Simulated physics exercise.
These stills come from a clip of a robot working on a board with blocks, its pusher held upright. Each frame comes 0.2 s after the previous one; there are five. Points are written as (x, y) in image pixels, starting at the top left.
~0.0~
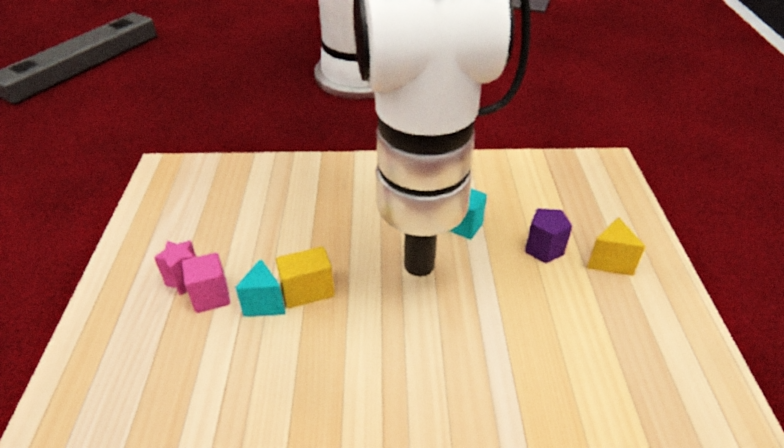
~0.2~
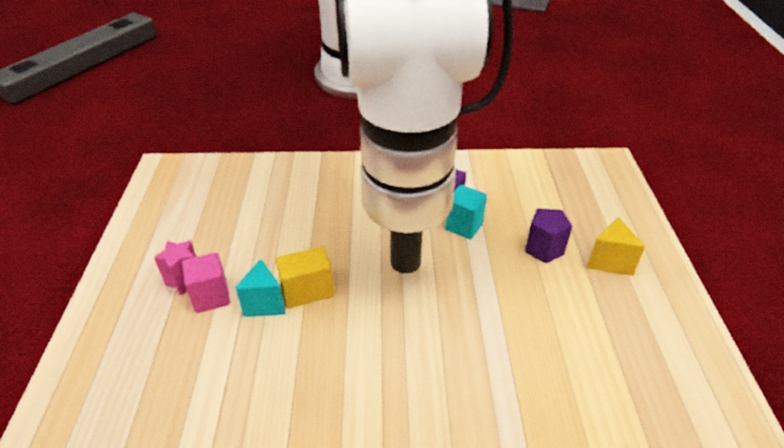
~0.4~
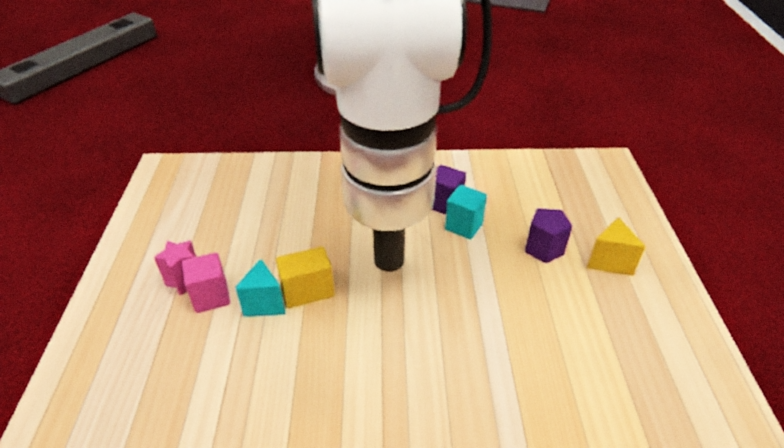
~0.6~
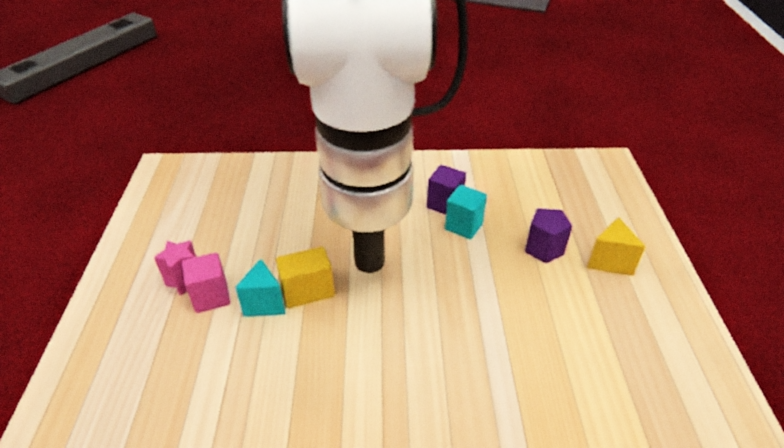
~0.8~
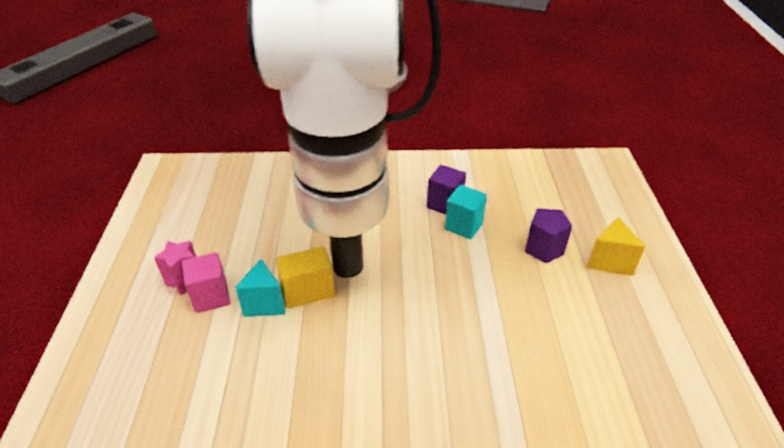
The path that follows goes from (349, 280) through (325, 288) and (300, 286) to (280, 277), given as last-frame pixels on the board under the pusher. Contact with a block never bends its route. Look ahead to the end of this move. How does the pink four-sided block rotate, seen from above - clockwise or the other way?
Its spin: Clockwise.
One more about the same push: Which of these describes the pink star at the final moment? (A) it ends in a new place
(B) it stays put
Letter B.
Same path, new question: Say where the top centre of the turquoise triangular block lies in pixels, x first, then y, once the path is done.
My prediction: (212, 296).
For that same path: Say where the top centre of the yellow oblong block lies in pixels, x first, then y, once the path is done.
I'd place it at (241, 270), taking the centre of its top.
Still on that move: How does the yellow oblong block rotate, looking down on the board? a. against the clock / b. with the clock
a: Against the clock.
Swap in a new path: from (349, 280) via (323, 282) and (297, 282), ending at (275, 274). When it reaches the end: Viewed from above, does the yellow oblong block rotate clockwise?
Going by the path, no.
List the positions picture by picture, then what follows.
The first frame shows pusher's lower end (419, 266); pink star (175, 252); pink four-sided block (202, 267); turquoise triangular block (258, 277); yellow oblong block (303, 262).
The second frame shows pusher (406, 263); blocks still.
The third frame shows pusher (389, 261); blocks still.
The fourth frame shows pusher (370, 262); blocks still.
The fifth frame shows pusher (348, 267); pink star (175, 252); pink four-sided block (202, 267); turquoise triangular block (258, 277); yellow oblong block (303, 262).
On the path given first. Halfway along, pusher (310, 275); turquoise triangular block (228, 285); yellow oblong block (267, 271).
At the end, pusher (278, 263); pink star still; pink four-sided block (192, 272), turned 30° clockwise; turquoise triangular block (212, 296), turned 20° anticlockwise; yellow oblong block (241, 270), turned 35° anticlockwise.
